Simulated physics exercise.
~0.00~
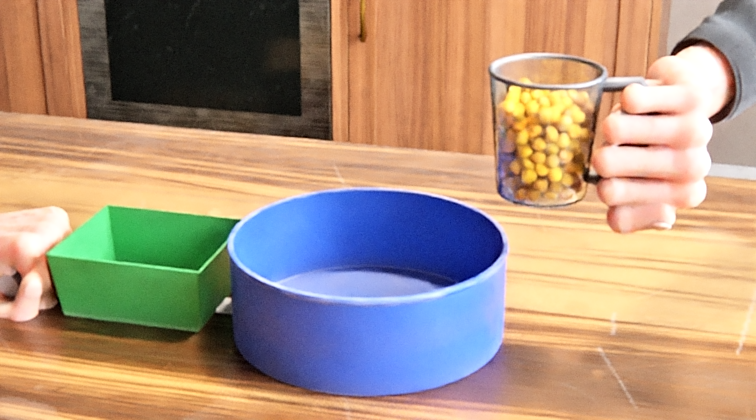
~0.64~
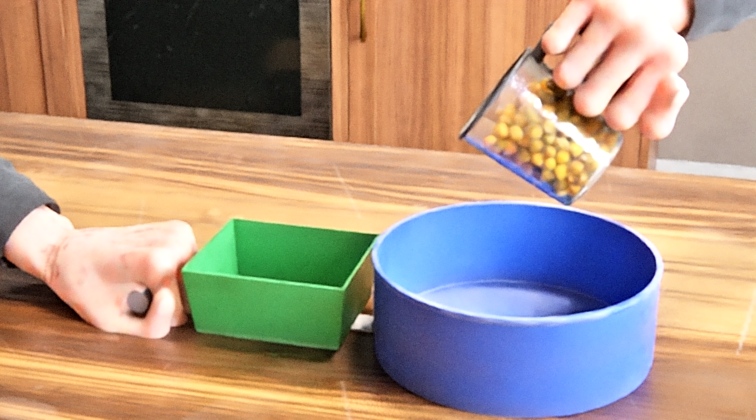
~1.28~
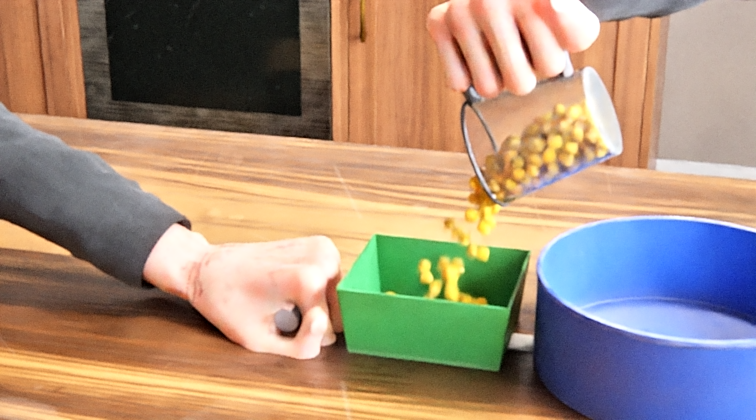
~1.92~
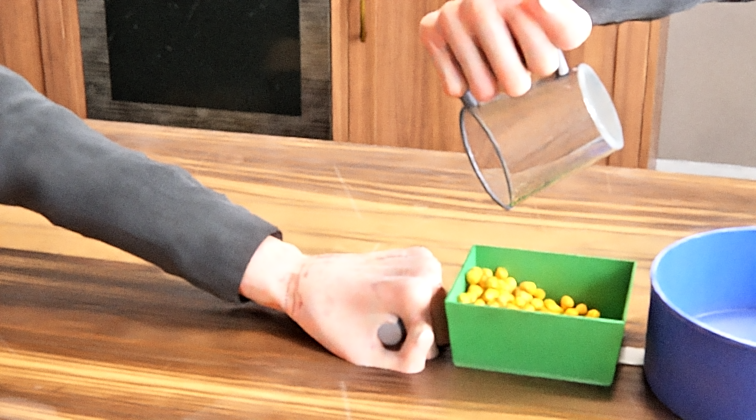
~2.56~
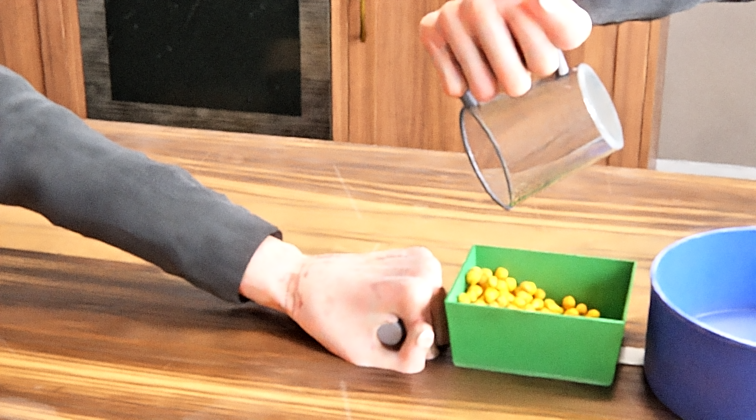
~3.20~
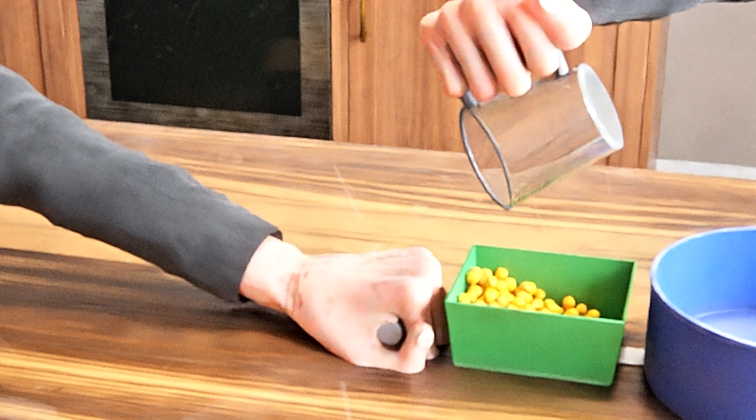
On a wooden table, a hand slides two containers right while another pours yellow kernels into the green one.
